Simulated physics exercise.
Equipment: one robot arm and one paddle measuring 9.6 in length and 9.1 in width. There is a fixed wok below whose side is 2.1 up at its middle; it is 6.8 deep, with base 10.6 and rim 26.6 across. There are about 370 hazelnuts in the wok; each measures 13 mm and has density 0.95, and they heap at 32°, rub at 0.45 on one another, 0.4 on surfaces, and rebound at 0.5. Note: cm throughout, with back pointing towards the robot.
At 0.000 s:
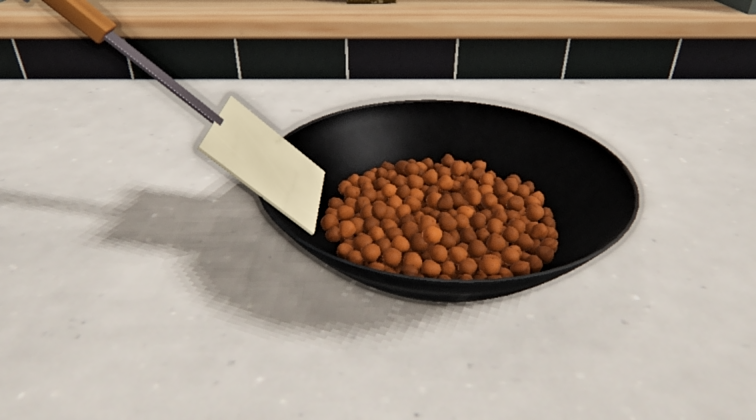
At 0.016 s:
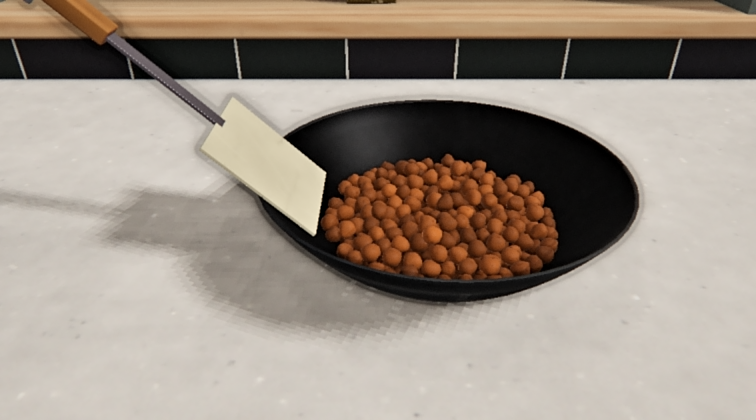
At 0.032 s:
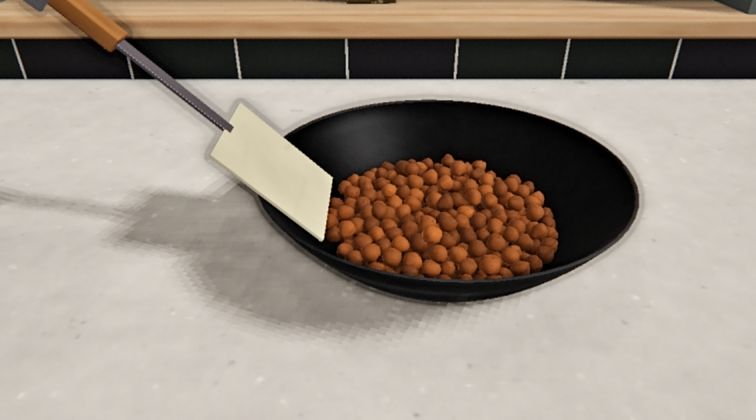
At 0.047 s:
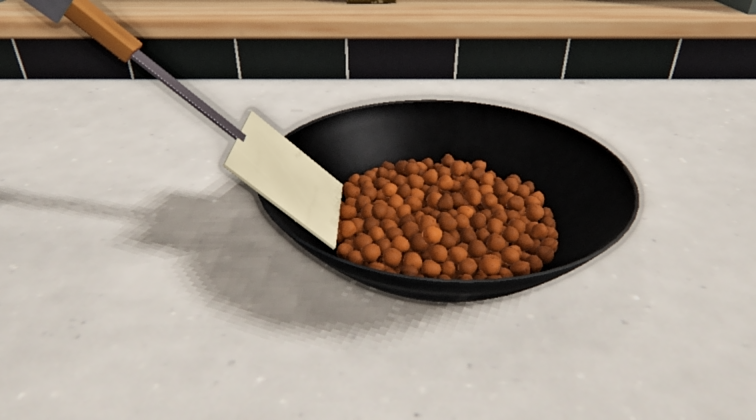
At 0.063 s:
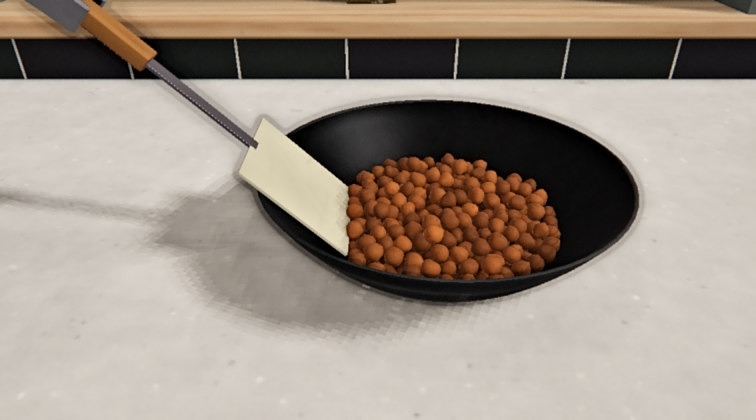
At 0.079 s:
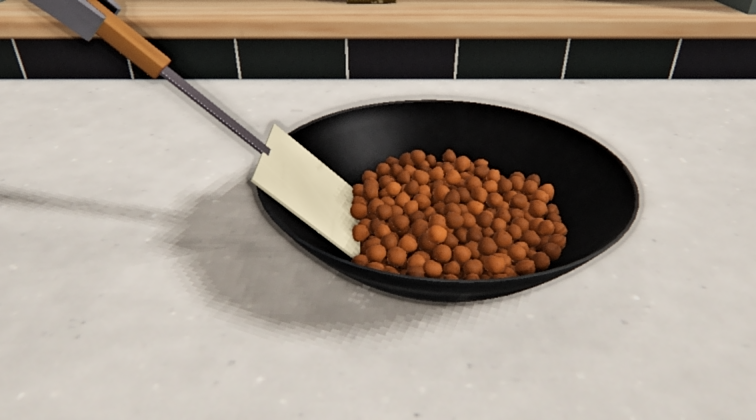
On a pale kitchen counter, a cream paddle moves rightward into a black wok, nudging a heap of brown hazelnuts slightly right.
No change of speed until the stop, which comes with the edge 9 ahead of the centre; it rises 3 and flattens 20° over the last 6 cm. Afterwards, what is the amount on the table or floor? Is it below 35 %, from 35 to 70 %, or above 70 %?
Below 35 %.
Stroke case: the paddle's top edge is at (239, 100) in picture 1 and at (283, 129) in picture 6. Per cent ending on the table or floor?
20 per cent.
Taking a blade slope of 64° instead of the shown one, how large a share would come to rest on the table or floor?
Estimate: Approx. 35 %.
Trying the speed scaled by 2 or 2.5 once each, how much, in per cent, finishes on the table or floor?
Around 50 per cent, then around 55 per cent, would end on the table or floor.
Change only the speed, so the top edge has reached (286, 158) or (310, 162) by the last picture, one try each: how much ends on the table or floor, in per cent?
Try one roughly 40 per cent; try two roughly 55 per cent.
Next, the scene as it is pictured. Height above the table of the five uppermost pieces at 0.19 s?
6 cm or so.
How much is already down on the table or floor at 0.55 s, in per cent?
15 per cent.
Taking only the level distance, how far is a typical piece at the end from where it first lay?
The figure is about 5 cm.
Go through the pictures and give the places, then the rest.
In the first frame, the paddle top edge at (216, 120), sloping 44°; upper third of the load around (444, 205), from x 330 to 550, top at y 160; 370 in the wok.
In the second frame, the paddle top edge at (217, 121), sloping 44°; upper third of the load around (444, 205), from x 330 to 550, top at y 160.
In the third frame, the paddle top edge at (226, 127), sloping 44°; upper third of the load around (444, 205), from x 330 to 550, top at y 160.
In the fourth frame, the paddle top edge at (238, 136), sloping 44°; upper third of the load around (443, 205), from x 335 to 550, top at y 160.
In the fifth frame, the paddle top edge at (251, 143), sloping 44°; upper third of the load around (445, 203), from x 340 to 550, top at y 160.
In the sixth frame, the paddle top edge at (264, 150), sloping 44°; upper third of the load around (451, 202), from x 345 to 560, top at y 155; 370 in the wok.
After 0.19 s, sloping 44°, highest piece 6 above the table; 370 in the wok.
After 0.29 s, sloping 37°, highest piece 8 above the table; 370 in the wok.
After 0.55 s, sloping 24°, highest piece 9 above the table; 295 in the wok, 51 on the table or floor, 24 on the blade or in flight.
After 1.60 s, sloping 24°, highest piece 7 above the table; 293 in the wok, 77 on the table or floor.
In the end, 293 in the wok, 77 on the table or floor. That is 21 % on the table or floor.
